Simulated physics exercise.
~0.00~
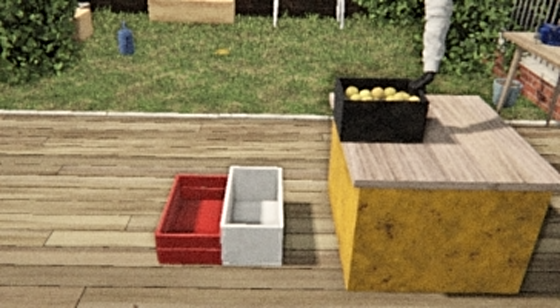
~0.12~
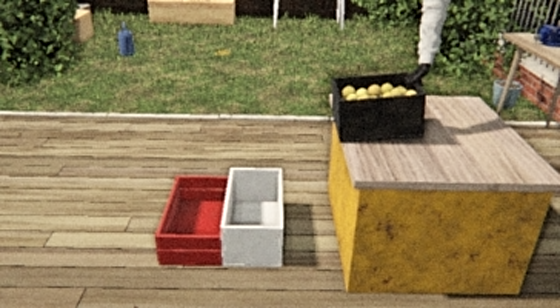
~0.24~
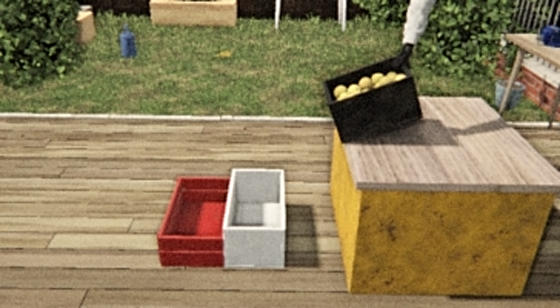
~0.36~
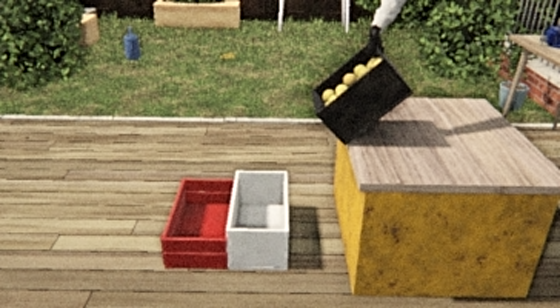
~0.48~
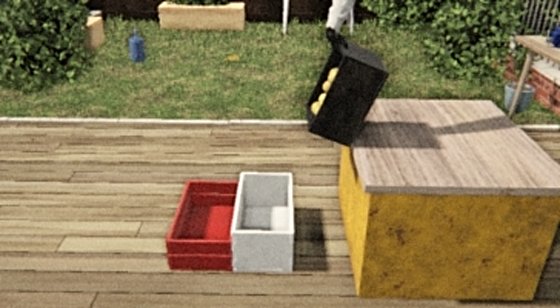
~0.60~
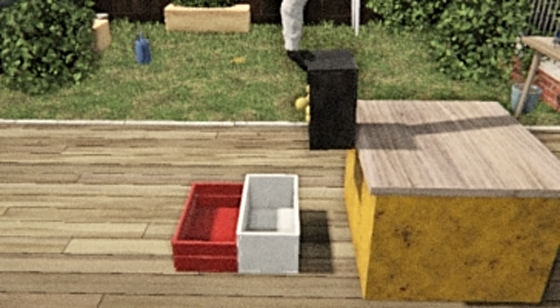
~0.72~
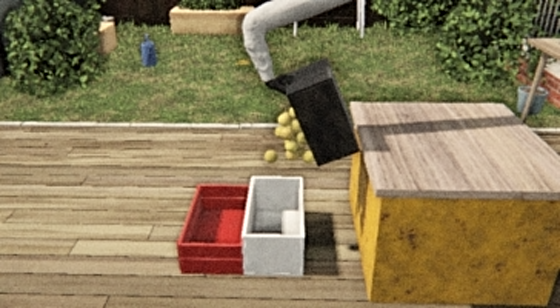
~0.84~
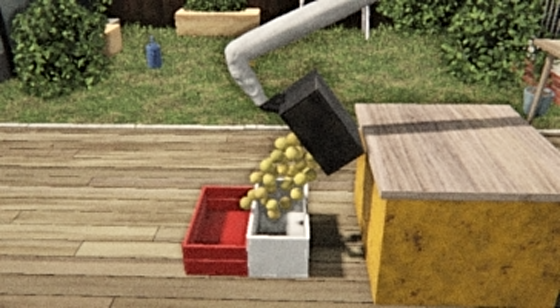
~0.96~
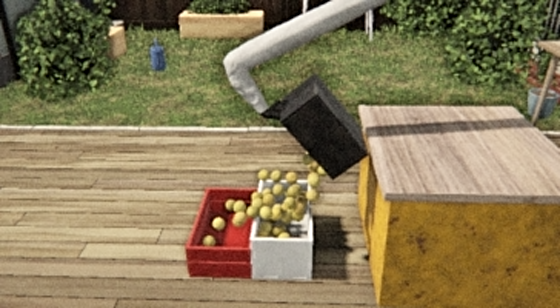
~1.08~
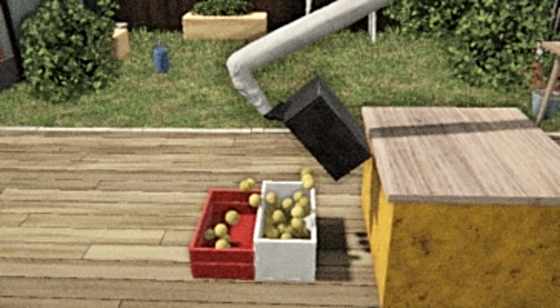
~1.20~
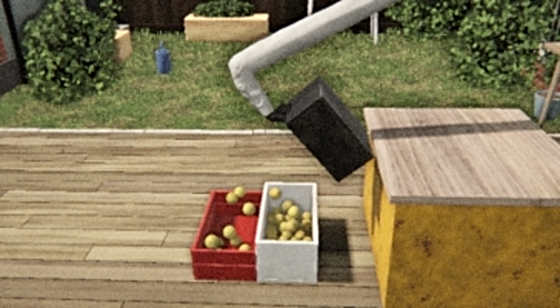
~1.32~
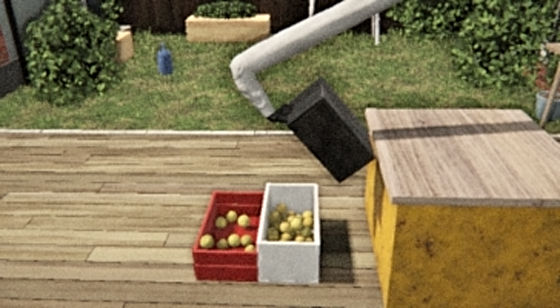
The footage shows a pale arm tipping a black box of yellow apples off the left end of a bench until they spill toward two tubs on the decking, most landing in the white one and a smaller share in the red bin beside it.
